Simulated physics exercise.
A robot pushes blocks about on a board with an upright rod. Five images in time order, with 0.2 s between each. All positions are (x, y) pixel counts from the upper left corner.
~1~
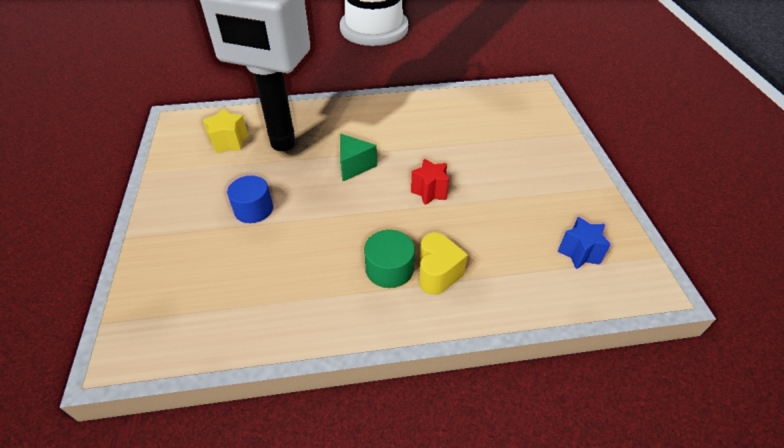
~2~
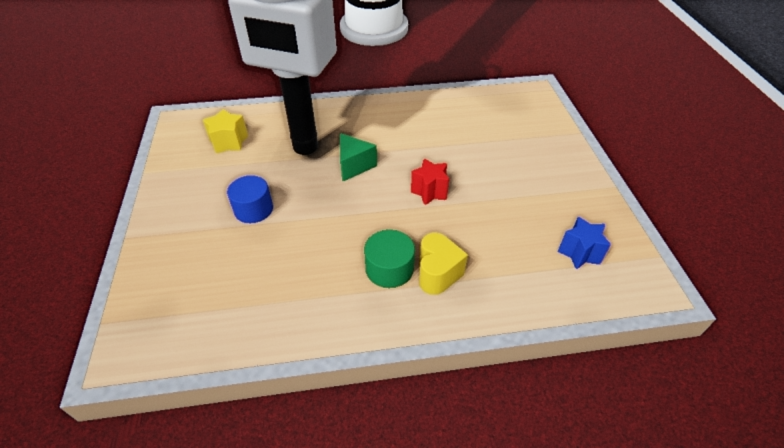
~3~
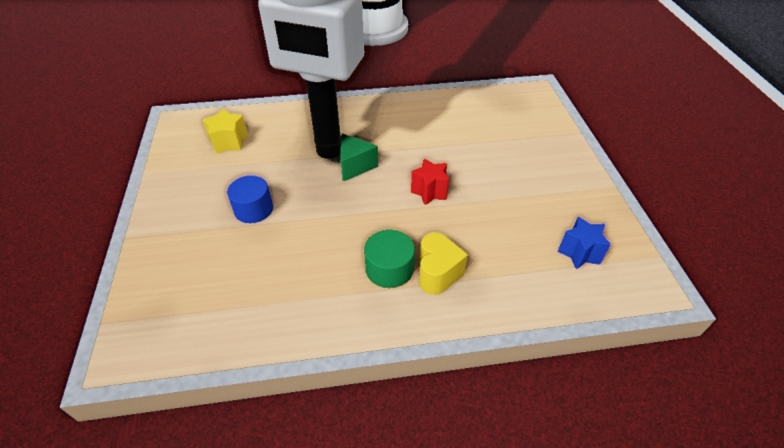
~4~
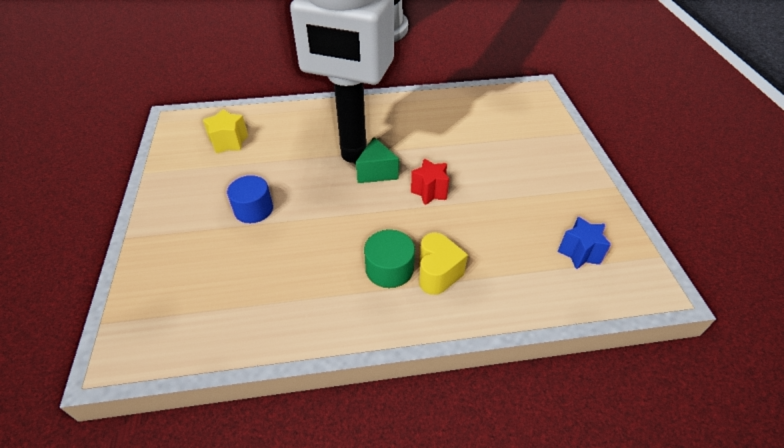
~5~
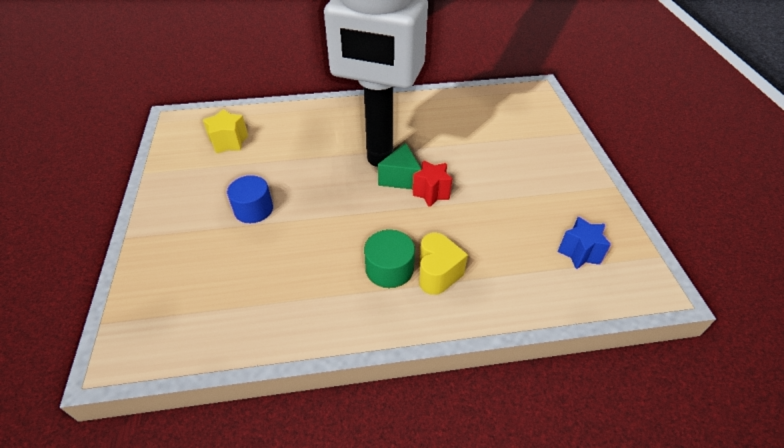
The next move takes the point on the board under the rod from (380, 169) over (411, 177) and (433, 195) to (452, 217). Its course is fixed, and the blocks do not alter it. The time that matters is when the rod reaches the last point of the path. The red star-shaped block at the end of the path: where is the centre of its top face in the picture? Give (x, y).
Pixel (516, 204).
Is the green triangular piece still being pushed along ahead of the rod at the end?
Short answer: Yes.
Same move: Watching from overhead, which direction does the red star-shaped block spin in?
Twists anticlockwise.
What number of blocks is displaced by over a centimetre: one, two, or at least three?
Of all the blocks, two travel more than a centimetre.
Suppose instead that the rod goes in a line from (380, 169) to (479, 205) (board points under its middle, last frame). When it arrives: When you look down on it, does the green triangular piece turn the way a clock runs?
I believe so.
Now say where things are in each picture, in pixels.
In the first picture, lower end of the rod at (284, 145), tops of blocks, green triangular piece at (353, 146), red star-shaped block at (432, 170), yellow heart at (440, 253).
In the second picture, rod at (306, 148), blocks as before.
In the third picture, rod at (329, 152), blocks as before.
In the fourth picture, rod at (354, 156), green triangular piece at (376, 152).
In the fifth picture, rod at (380, 160), green triangular piece at (402, 158), red star-shaped block at (434, 172), yellow heart at (440, 253).
On the path given first. One third of the way, rod at (412, 168); green triangular piece at (433, 170), turned 20° clockwise; red star-shaped block at (462, 185).
Two thirds of the way, rod at (434, 185); green triangular piece at (458, 187); red star-shaped block at (492, 198), turned 25° anticlockwise.
At the end, rod at (453, 207); green triangular piece at (482, 207); red star-shaped block at (516, 204), turned 55° anticlockwise; yellow heart not moved.
